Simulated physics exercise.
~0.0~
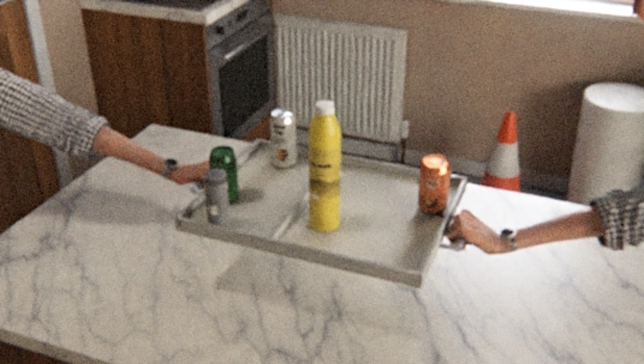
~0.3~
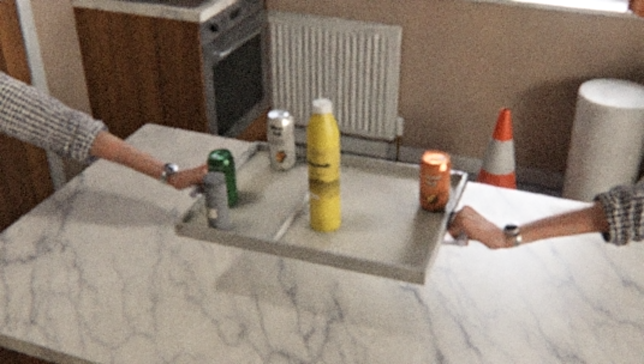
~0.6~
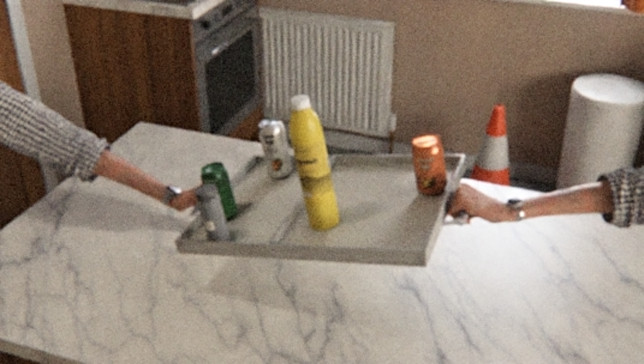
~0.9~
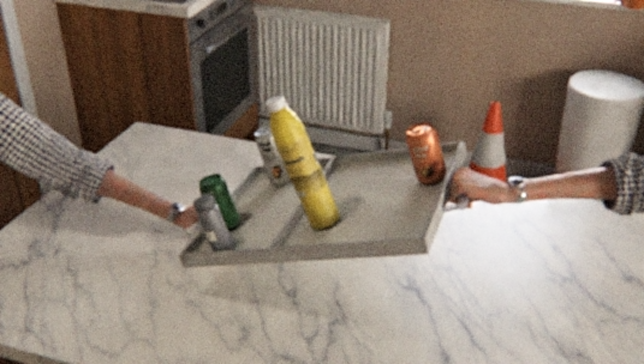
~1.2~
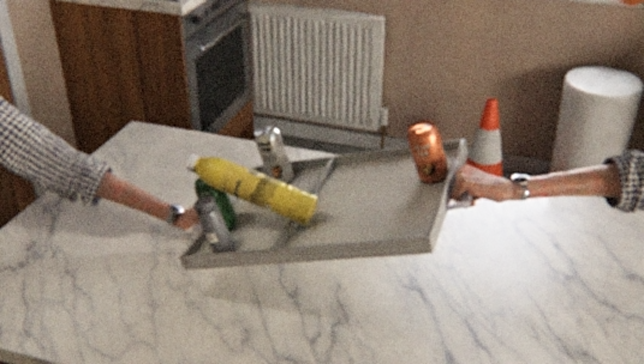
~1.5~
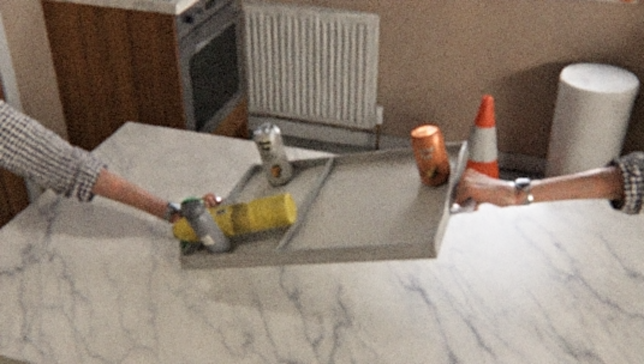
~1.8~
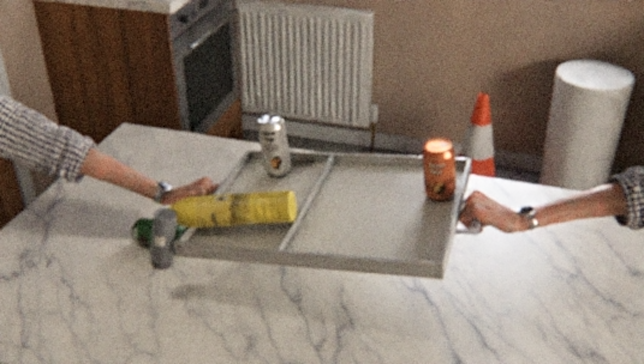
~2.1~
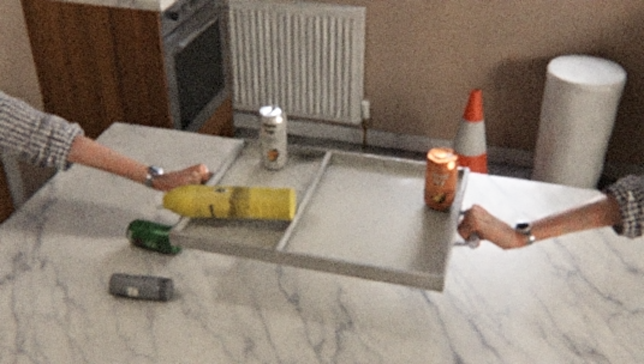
Two hands tilted a tray down to the left above a marble table, toppling a yellow bottle onto its side and sending a green can and small grey container over the edge, then levelled it with the white and orange cans still upright.
